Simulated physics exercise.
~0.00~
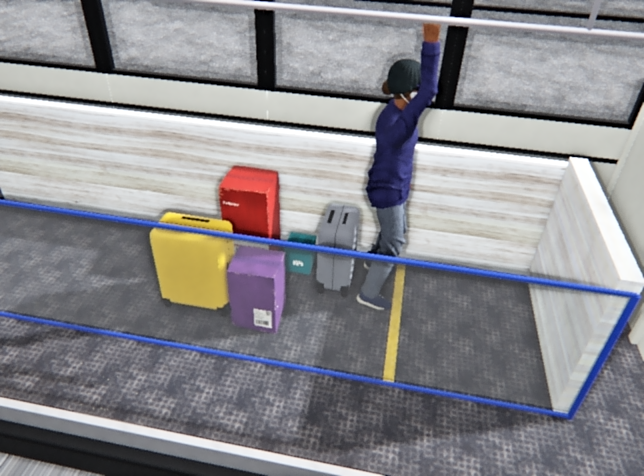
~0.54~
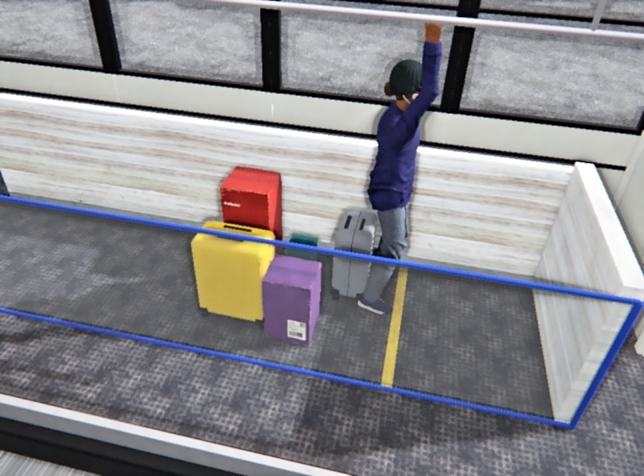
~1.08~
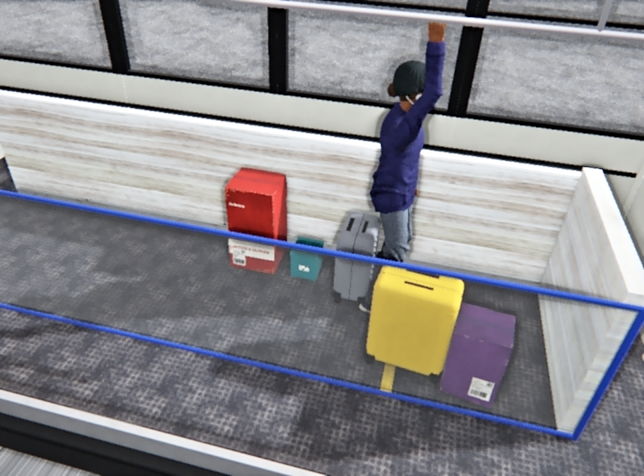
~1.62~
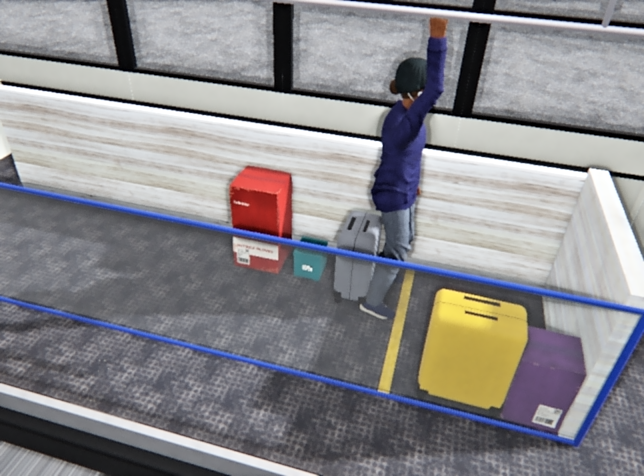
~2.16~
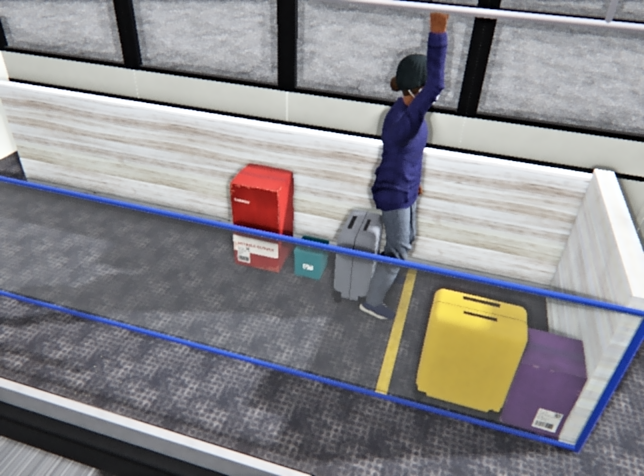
A yellow suitcase and a purple case slide right past the yellow line and stop.
